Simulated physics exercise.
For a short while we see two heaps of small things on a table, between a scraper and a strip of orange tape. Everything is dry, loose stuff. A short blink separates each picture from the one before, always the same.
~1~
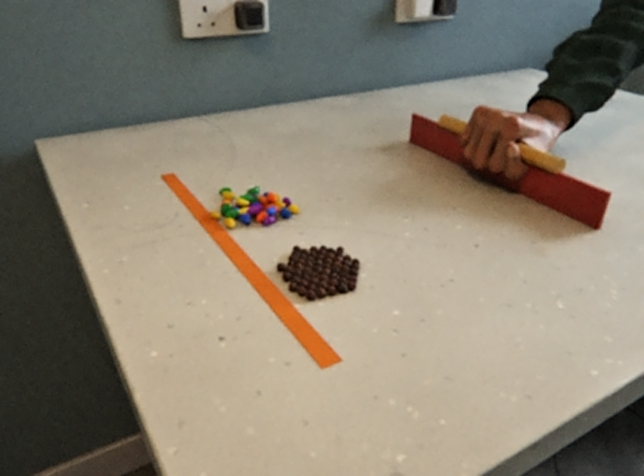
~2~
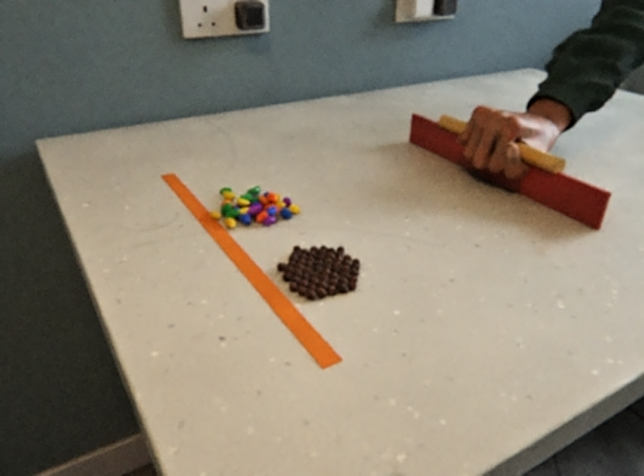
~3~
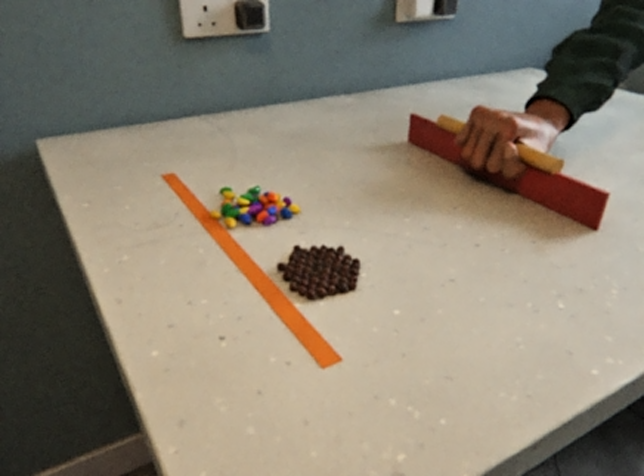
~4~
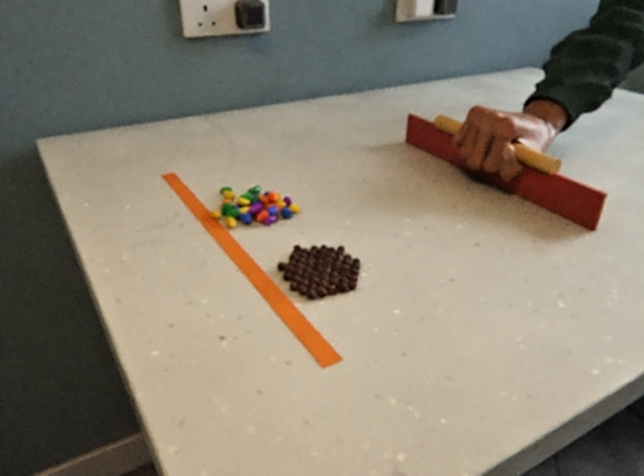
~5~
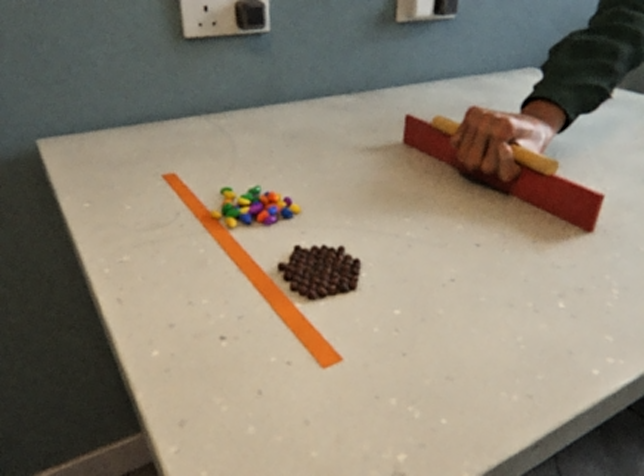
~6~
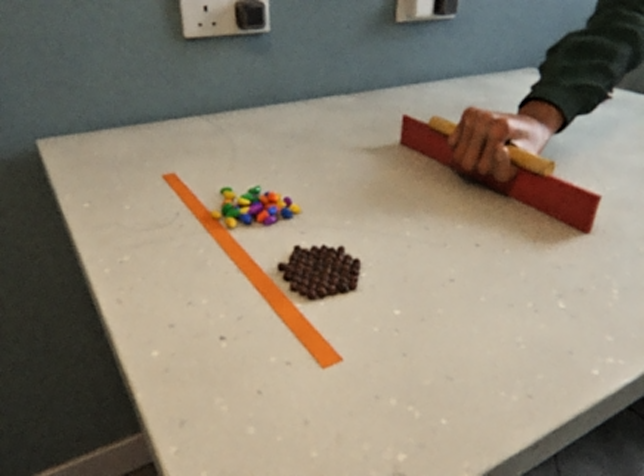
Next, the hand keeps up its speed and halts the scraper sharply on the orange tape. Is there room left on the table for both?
As I see it, nearer handful: None lost; farther handful: None lost.
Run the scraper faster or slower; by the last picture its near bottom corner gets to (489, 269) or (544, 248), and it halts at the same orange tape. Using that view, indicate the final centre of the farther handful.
I'd put it around (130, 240) on the first run and around (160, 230) on the second.
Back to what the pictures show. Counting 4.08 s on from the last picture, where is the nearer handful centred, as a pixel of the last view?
Centre: About (240, 292).
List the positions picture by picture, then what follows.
Scraper (588, 203), at rest; orange tape (172, 180), well back from the edge; edge at (90, 286); nearer handful (317, 270), some allspice berries; farther handful (254, 207), some jelly beans, in the first frame.
Scraper (588, 203), at rest; farther handful (255, 207), in the second frame.
Scraper (586, 203); nearer handful (318, 270), in the third frame.
Scraper (584, 204); farther handful (255, 206), in the fourth frame.
Scraper (581, 205); nearer handful (318, 270), in the fifth frame.
Scraper (578, 206); orange tape (173, 180); edge at (91, 286); nearer handful (318, 270); farther handful (255, 206), in the sixth frame.
Then, 2.03 s later than the last frame, scraper still moving, near (368, 175); nearer handful all on the table, its front near (294, 286); farther handful all on the table, its front near (215, 215).
Then, 4.08 s later than the last frame, scraper stopped at the orange tape; nearer handful all on the table, its front near (199, 290); farther handful all on the table, its front near (156, 245).
When it is over, scraper stopped at the orange tape; nearer handful all on the table, its front near (198, 290); farther handful all on the table, its front near (156, 245).
